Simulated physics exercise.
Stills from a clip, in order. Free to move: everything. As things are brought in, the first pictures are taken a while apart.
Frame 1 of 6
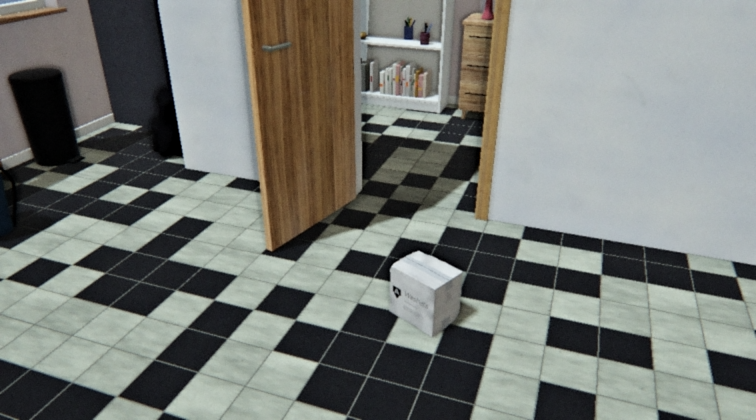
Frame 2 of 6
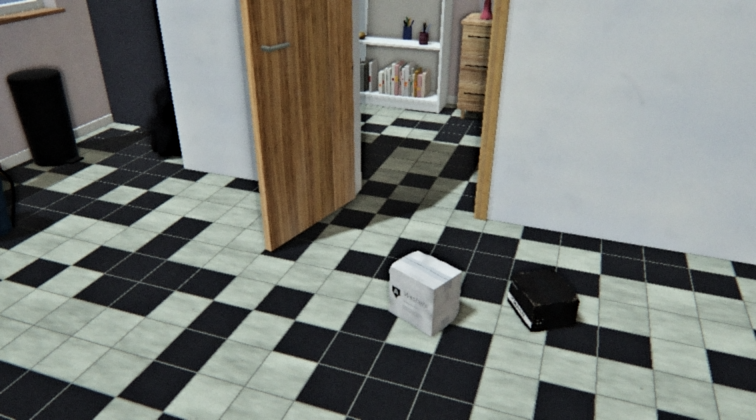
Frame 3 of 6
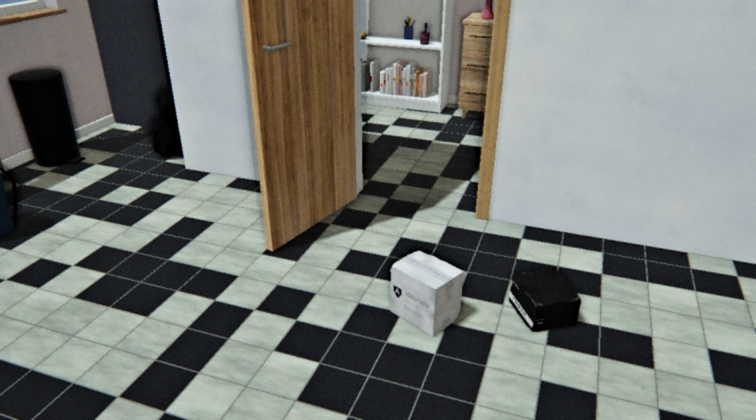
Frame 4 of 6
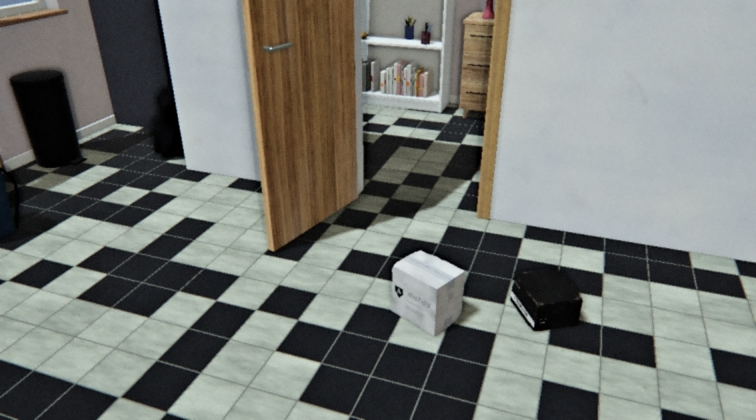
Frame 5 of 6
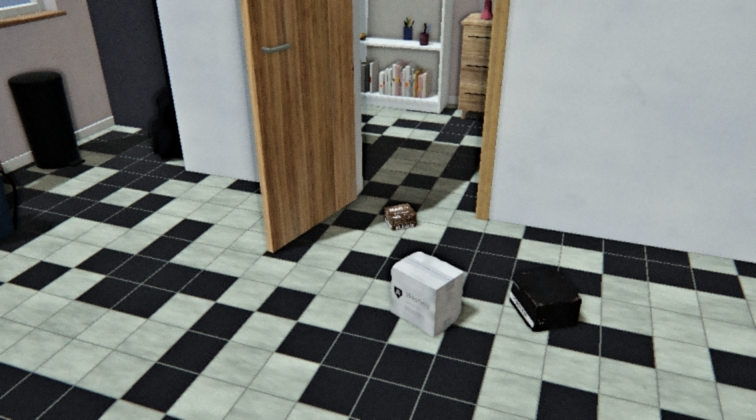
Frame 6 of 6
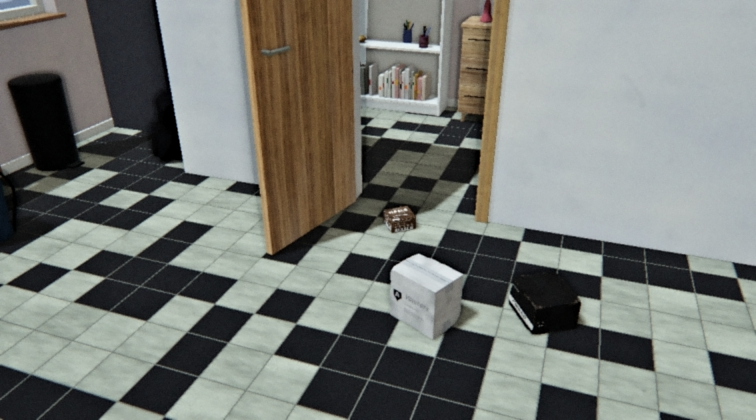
At first, a white box sits alone on the black-and-white checkered floor in front of a wide-open wooden door. Then a black parcel appears to its right, and later a small brown box appears behind them near the doorway, while the door and the items already there stay still.
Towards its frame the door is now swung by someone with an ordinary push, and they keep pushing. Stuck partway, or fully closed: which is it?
Most likely it will sit flush in the frame.
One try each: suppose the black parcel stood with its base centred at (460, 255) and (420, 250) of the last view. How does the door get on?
Try 1 - swings fully home; try 2 - gets caught.
Then, 1.10 s past the last view, door 56° open.
Then, 1.60 s past the last view, door 22° open; brown box displaced about its own width near (415, 211).
Finally, door 0° open; moved from the start, brown box; the other 2 still in place. Final places as the last picture's camera would see them, brown box near (427, 198).
